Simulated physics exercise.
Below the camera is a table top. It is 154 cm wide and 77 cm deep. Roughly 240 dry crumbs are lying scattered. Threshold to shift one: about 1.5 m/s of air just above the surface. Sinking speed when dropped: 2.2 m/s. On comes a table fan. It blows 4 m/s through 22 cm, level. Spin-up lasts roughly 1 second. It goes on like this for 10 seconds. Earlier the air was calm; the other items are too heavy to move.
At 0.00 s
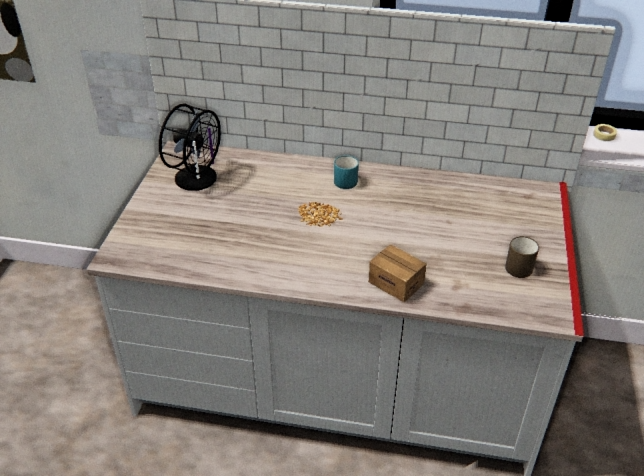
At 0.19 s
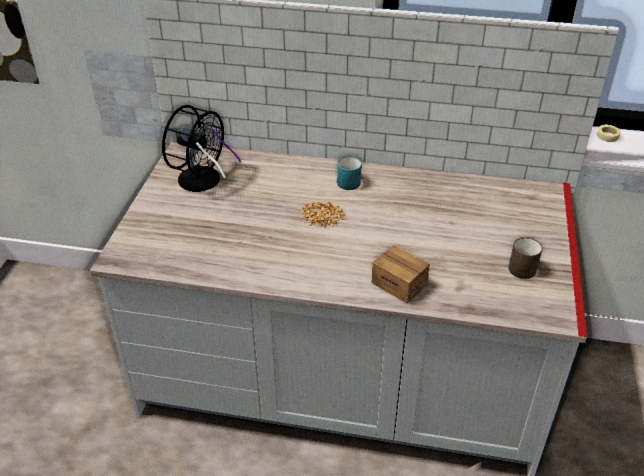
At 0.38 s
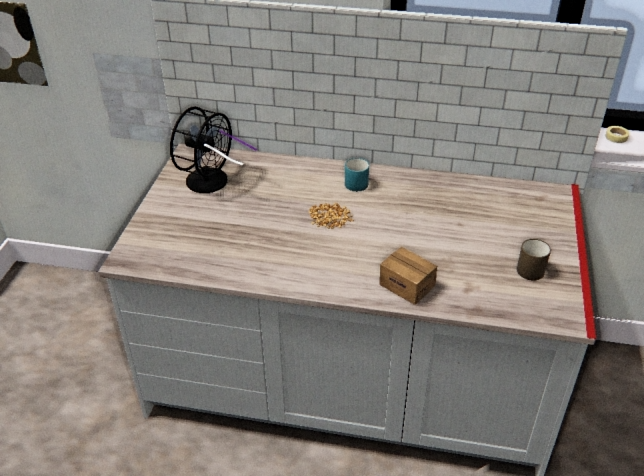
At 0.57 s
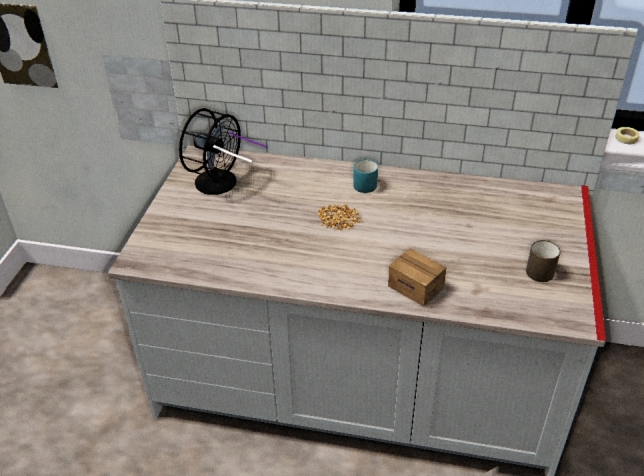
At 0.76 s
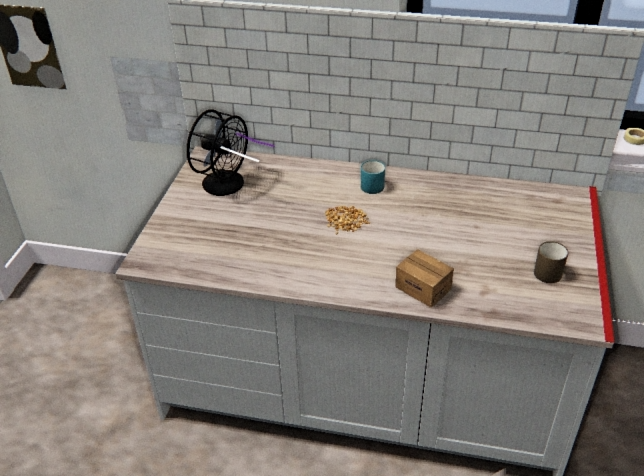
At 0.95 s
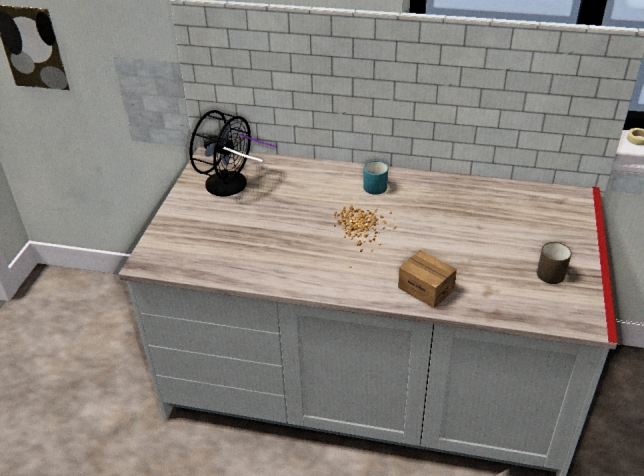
A small pile of golden crumbs sat still on a wooden counter among two mugs and a little box while a black fan faced it, then most of the crumbs shifted and scattered rightward.
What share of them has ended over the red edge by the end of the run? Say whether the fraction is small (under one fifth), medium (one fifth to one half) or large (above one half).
Large, above one half.
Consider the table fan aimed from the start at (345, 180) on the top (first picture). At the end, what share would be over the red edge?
Then about 0 %.
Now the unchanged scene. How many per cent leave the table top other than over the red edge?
Estimate: Near 20 %.
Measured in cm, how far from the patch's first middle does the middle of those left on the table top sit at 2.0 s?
Measured offset: Approx. 65 cm.
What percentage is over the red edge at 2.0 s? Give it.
70 % or thereabouts.
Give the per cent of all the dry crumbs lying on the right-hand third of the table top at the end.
Something close to 1 % ends up there.
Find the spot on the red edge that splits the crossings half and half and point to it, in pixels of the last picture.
(607, 251).
After 2.0 s the count stands so, 72 % are over the red edge; the middle of those still in play is near (540, 271).
After 3.2 s the count stands so, 78 % are over the red edge.
After 5.5 s the count stands so, 79 % are over the red edge.
After 10.0 s, at the end, 79 % are over the red edge.
